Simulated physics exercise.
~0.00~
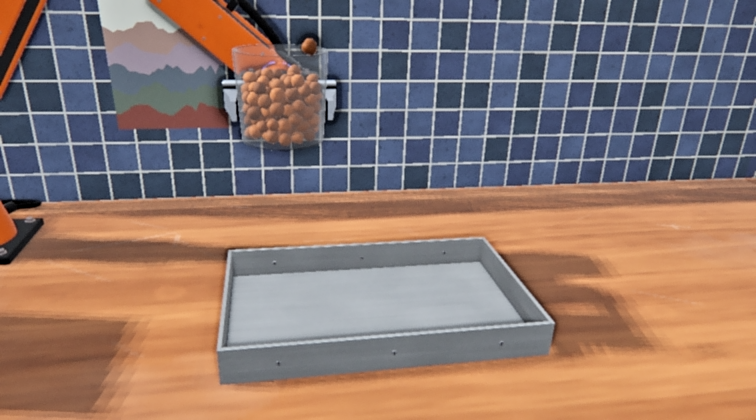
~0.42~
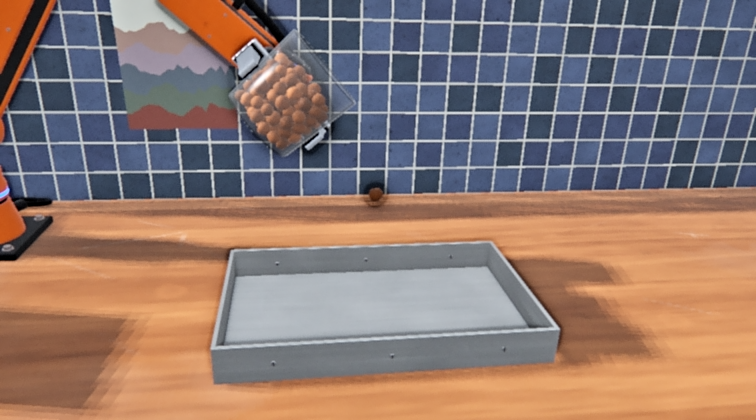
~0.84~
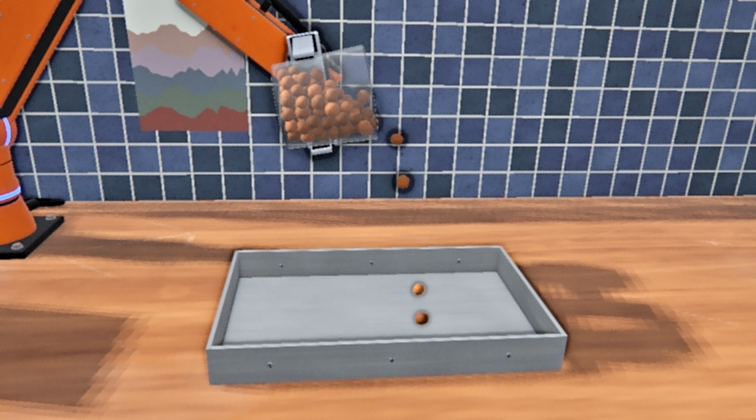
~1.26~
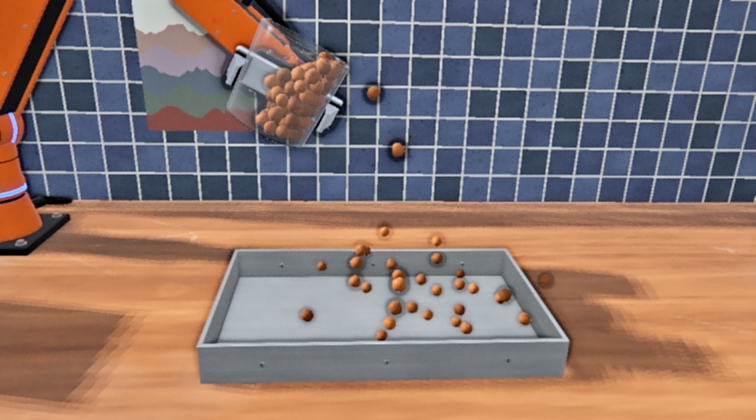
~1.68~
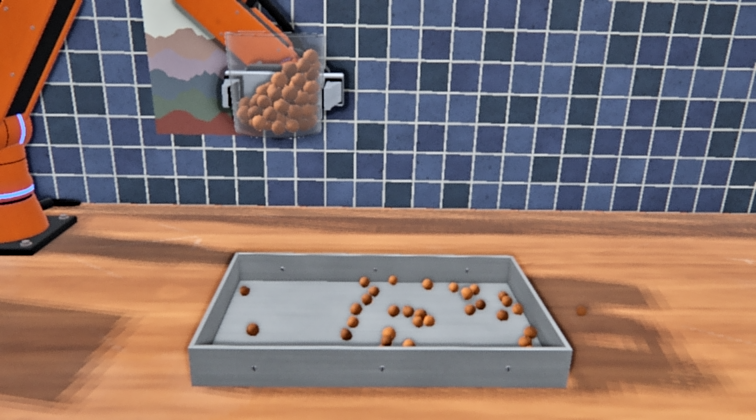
A clear beaker full of round brown hazelnuts is held by an orange robot arm above a wooden table, seen from the front and slightly above, with a blue tiled wall and a mountain print behind. A shallow grey tray sits open below. The arm tips the beaker over to the right until it lies on its side, and hazelnuts drop into the tray. It then swings back upright as the last few fall and the nuts scatter. At the end most remain in the beaker, many lie spread across the tray, and one rests outside to the right.
